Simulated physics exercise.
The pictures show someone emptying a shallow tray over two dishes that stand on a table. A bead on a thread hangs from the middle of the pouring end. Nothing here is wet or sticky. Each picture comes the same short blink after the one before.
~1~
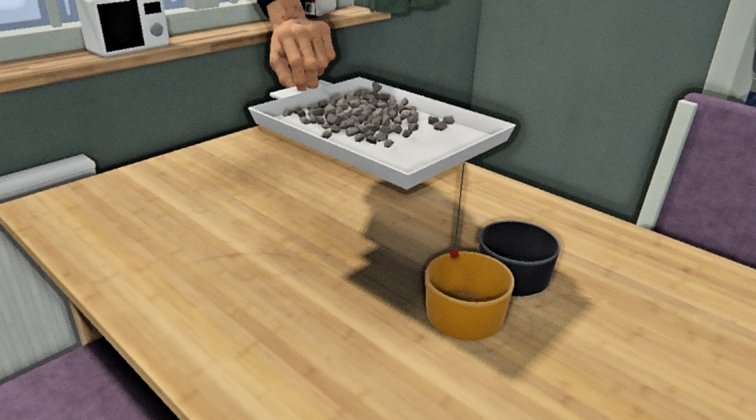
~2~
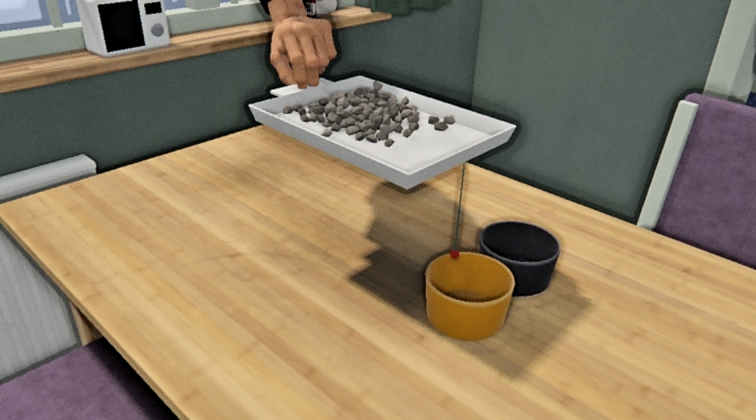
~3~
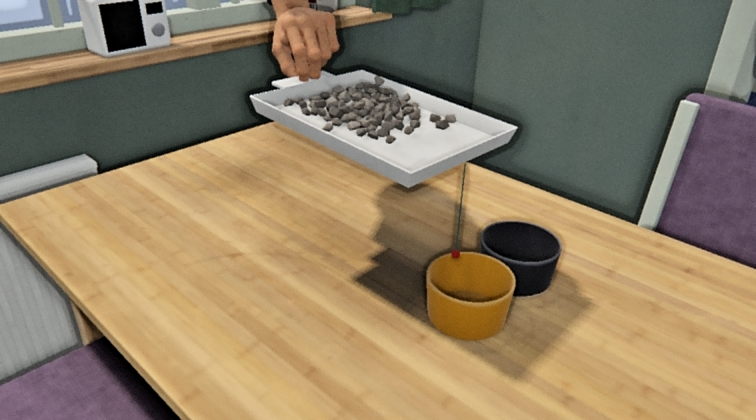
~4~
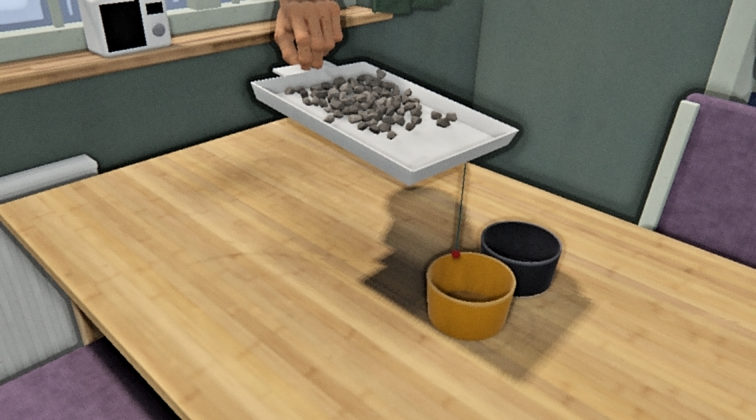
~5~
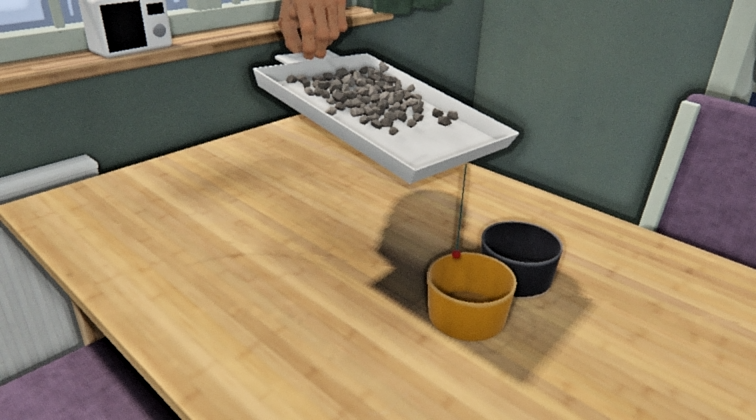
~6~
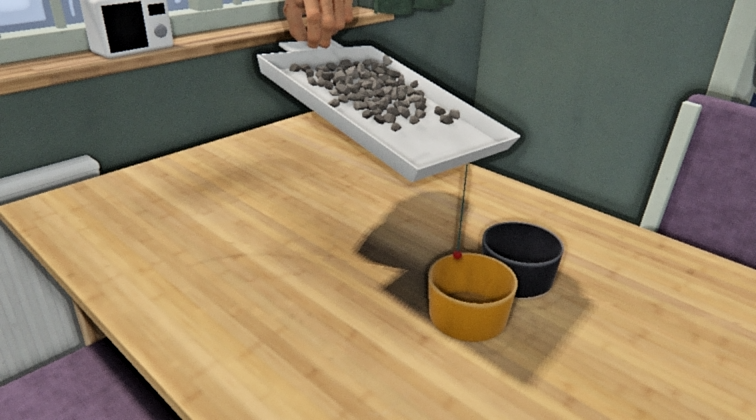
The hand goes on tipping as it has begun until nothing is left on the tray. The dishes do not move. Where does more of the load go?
The right one ends fuller.
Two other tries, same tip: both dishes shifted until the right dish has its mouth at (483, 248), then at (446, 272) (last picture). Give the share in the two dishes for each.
About 60 and 0 per cent.
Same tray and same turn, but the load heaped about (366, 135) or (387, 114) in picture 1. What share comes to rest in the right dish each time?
Near 60 % and 80 %.
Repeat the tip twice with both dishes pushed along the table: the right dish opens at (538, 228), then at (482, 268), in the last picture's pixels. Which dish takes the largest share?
The first try: The left-hand dish. The second: The right-hand dish.
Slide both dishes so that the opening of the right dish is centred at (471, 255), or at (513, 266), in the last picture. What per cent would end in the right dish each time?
The first gives 30 %, the second 60 %.
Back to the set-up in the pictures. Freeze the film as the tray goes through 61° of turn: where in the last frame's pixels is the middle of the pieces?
Around (485, 128).
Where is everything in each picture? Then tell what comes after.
The first picture shows corners of the pouring end at (408, 171) and (509, 125), level; middle of the load at (361, 115), bits of gravel; left dish at (504, 312); right dish at (552, 272); bead on its thread at (454, 254).
The second picture shows corners of the pouring end at (408, 171) and (509, 126), level; middle of the load at (362, 114).
The third picture shows corners of the pouring end at (410, 169) and (511, 127), tipped barely, lowest at the right corner; middle of the load at (363, 109).
The fourth picture shows corners of the pouring end at (412, 168) and (512, 129), tipped a little, lowest at the right corner; middle of the load at (364, 102).
The fifth picture shows corners of the pouring end at (415, 166) and (513, 132), tipped a little, lowest at the right corner; middle of the load at (366, 95).
The sixth picture shows corners of the pouring end at (417, 165) and (514, 134), tipped clearly, lowest at the right corner; middle of the load at (369, 88); left dish at (507, 313); right dish at (555, 273).
Soon after the last picture, tray tipped steeply; most on the tray; a stray few in the right dish; a small part in the air.
A little later, tray tipped past a quarter turn; a small part on the tray; a small part in the left dish; about two thirds in the right dish; a small part outside both; a small part in the air.
Later still, tray tipped past a quarter turn; a small part in the left dish; most in the right dish; a small part outside both.
At rest, tray tipped past a quarter turn; a small part in the left dish; most in the right dish; a small part outside both.
